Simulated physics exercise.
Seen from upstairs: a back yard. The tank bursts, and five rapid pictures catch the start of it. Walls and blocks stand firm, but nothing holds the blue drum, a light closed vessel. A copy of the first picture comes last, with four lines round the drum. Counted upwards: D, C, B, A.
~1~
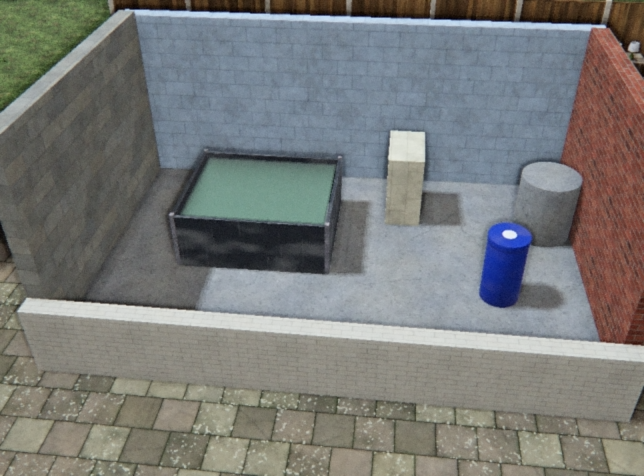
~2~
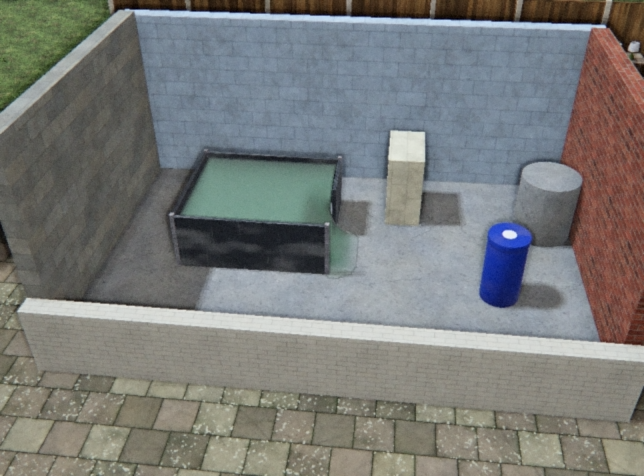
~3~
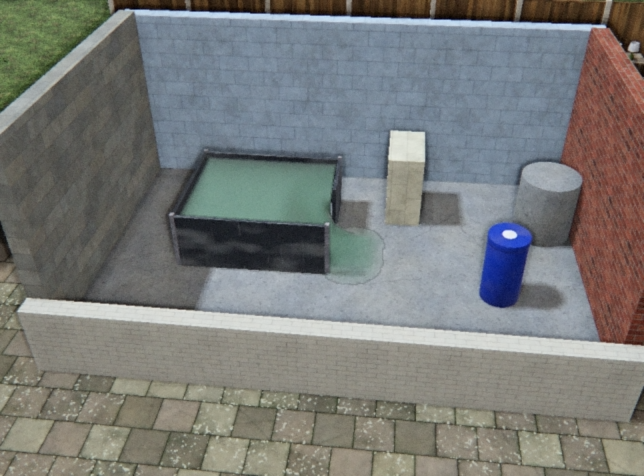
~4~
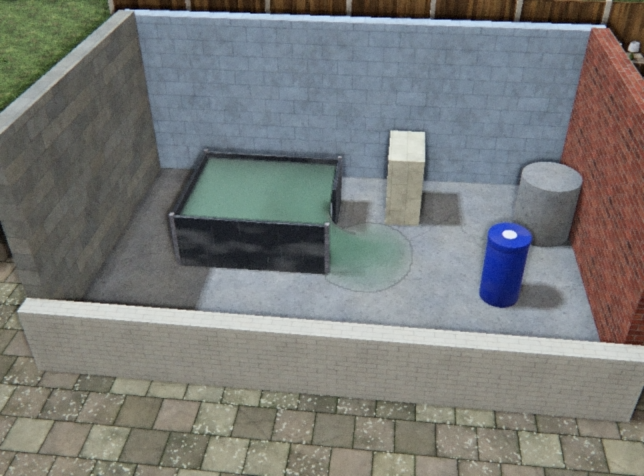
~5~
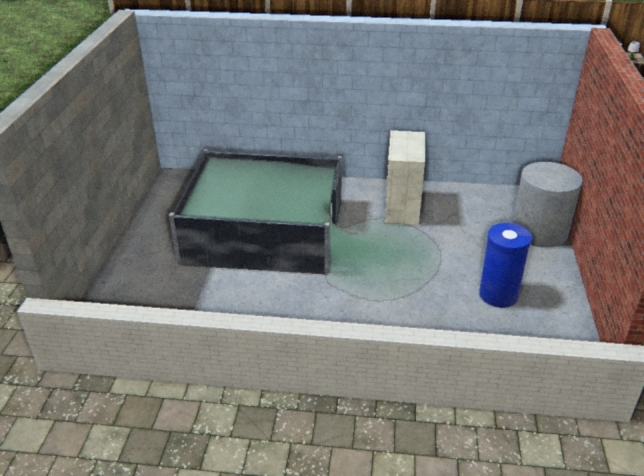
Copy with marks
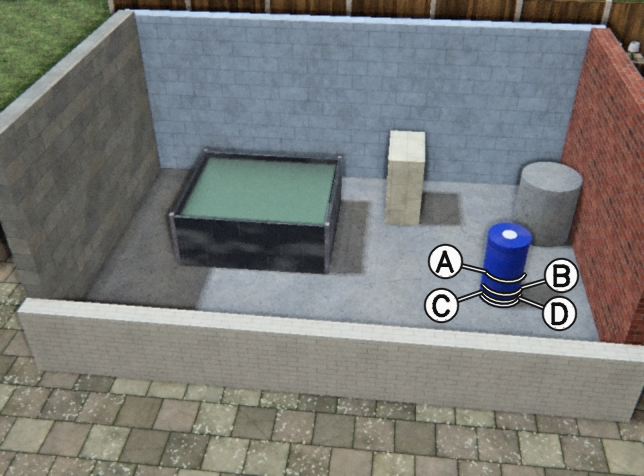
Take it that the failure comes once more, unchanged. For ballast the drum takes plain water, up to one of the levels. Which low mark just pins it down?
Choose A.
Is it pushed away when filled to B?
Yes, it does.
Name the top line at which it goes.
B.
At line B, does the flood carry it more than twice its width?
No.
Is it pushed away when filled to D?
Yes, that goes wrong.
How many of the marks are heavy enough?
One.
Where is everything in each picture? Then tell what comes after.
Lid of the blue drum at (510, 235); tank full, its middle at (262, 190).
Water covers 2 % of the ground and is seen nearest the drum at (346, 264).
Water covers 4 % of the ground and is seen nearest the drum at (375, 265).
Water covers 6 % of the ground and is seen nearest the drum at (398, 276).
Lid of the blue drum at (510, 235); water covers 9 % of the ground and is seen nearest the drum at (432, 266).
On the marked copy, A at (506, 281); B at (503, 294); C at (502, 301); D at (501, 305); from the bottom up D, C, B, A.
Choosing A, it does not move.
Choosing B, it is pushed about its own width away.
Choosing C, it is pushed about 7 times its own width away.
Choosing D, it is pushed about 8 times its own width away.
